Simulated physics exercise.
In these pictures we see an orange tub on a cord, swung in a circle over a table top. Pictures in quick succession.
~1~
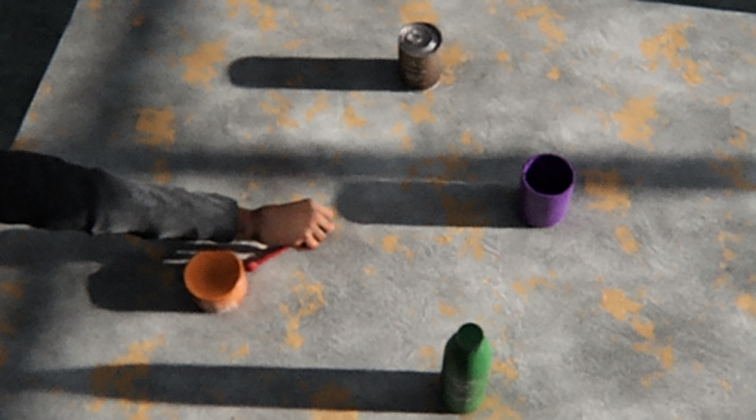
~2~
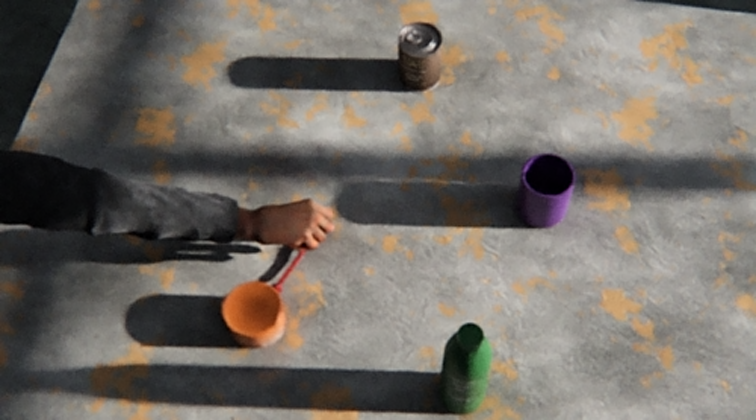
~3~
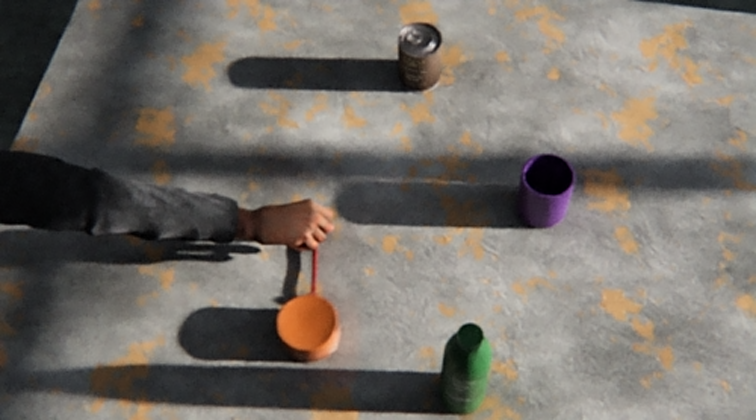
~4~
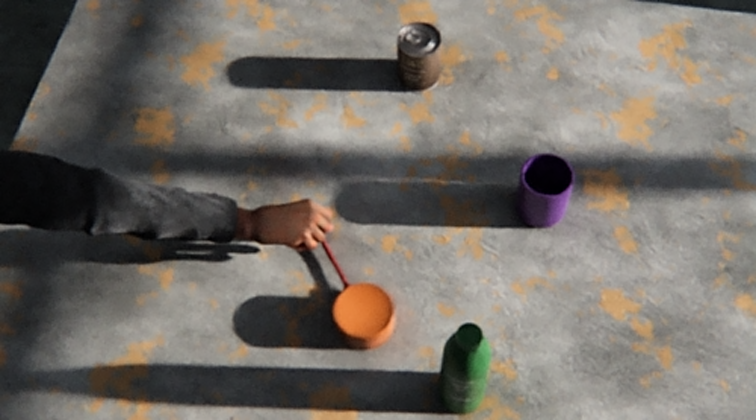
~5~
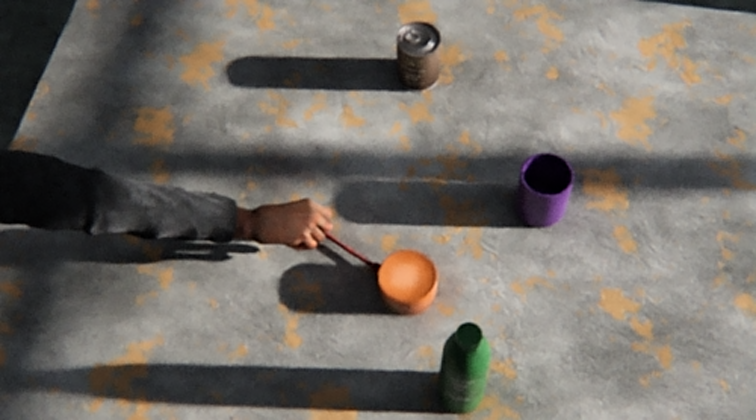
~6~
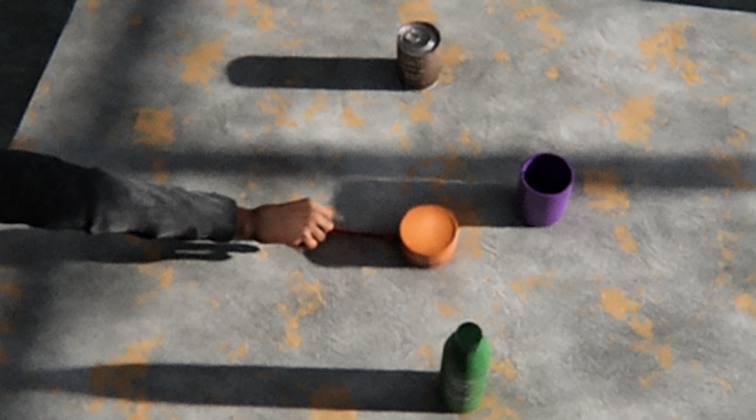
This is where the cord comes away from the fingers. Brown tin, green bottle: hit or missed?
Brown tin - hit; green bottle - missed.
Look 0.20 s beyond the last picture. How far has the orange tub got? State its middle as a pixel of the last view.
At the stated time, position (418, 89).
Then, 0.08 s on from there, tub near (424, 151).
Then, 0.20 s on from there, tub near (419, 89); brown tin pushed aside.
In the end, tub near (418, 85); brown tin pushed aside. The brown tin is struck and the green bottle remains clear.
